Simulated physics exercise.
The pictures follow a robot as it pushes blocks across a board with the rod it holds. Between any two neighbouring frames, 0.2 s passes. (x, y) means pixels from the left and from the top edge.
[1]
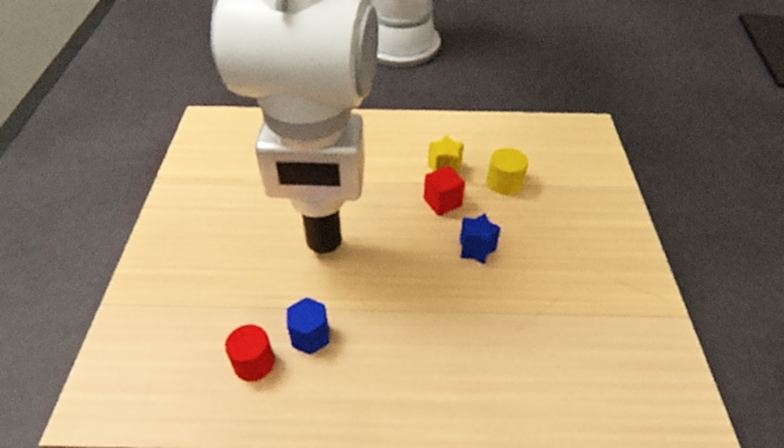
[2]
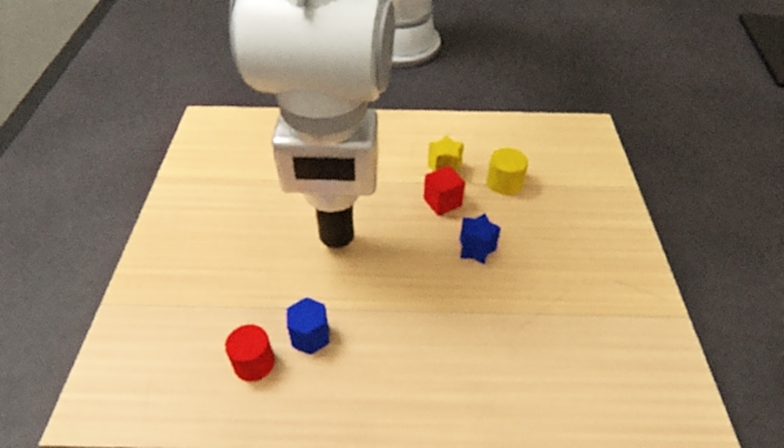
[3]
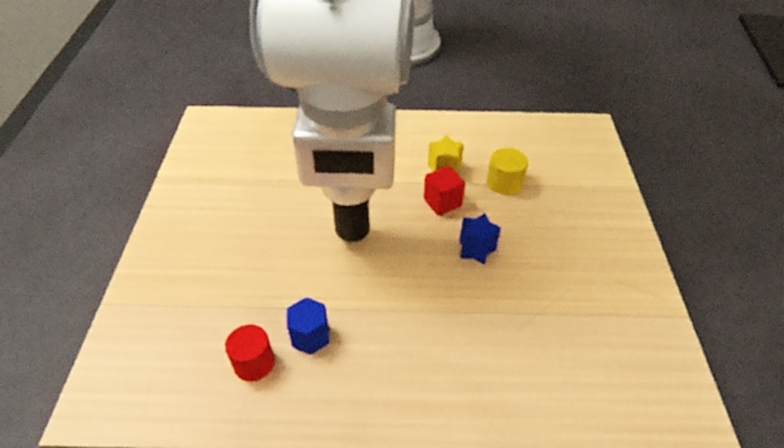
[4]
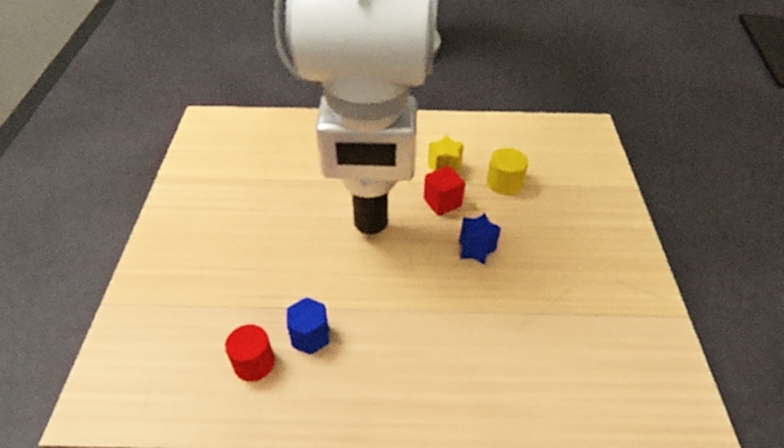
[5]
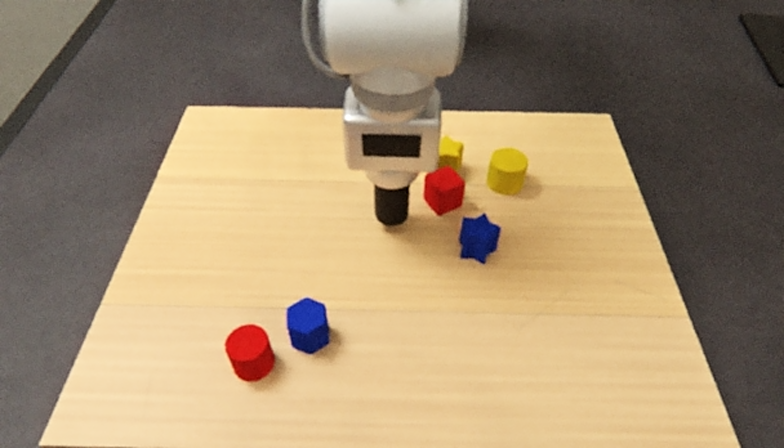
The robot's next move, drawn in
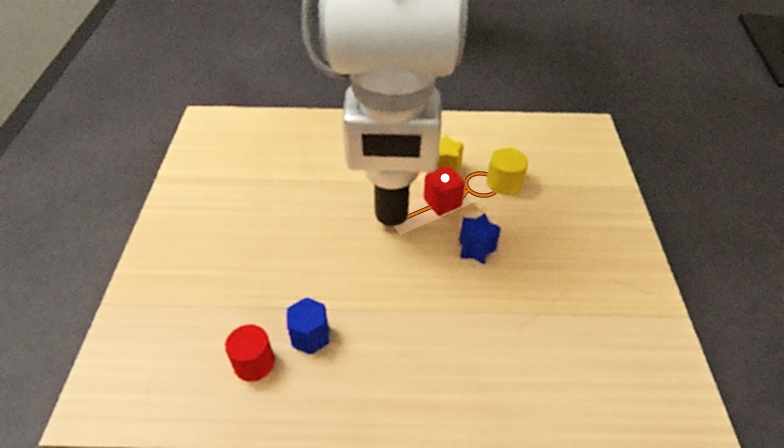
A white robot arm with a black rod tip glides steadily rightward and slightly away over a pale wooden board on a dark floor, seen from above by a still camera. Red and blue blocks sit at the lower left, while a yellow star, yellow cylinder, red block and blue star sit at the upper right. The rod draws close to the red block's left side, and every block stays still.
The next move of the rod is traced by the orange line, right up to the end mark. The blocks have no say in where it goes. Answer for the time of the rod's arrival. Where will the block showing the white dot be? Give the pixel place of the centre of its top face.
Put as a pixel place, it's (514, 152).
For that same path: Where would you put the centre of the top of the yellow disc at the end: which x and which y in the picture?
Final place: (546, 149).
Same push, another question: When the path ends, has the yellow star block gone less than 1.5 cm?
Yes, it checks out.
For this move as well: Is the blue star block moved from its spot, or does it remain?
By the end it is where it was.
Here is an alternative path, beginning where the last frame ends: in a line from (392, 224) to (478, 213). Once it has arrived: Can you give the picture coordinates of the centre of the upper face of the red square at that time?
Near (463, 168).
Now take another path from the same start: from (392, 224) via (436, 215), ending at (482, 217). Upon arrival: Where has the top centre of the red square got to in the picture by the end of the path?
I'd say the red square ends with its top centre at (465, 169).
The drawn path runs straight from (392, 224) to (482, 184); the dot is on the red square.
On the path given first. One third of the way, rod at (425, 200); red square at (454, 175).
Two thirds of the way, rod at (456, 187); red square at (484, 163); yellow disc at (516, 157).
At the end, rod at (484, 174); red square at (514, 152), turned 15° clockwise; yellow star block not moved; blue star block not moved; yellow disc at (546, 149).
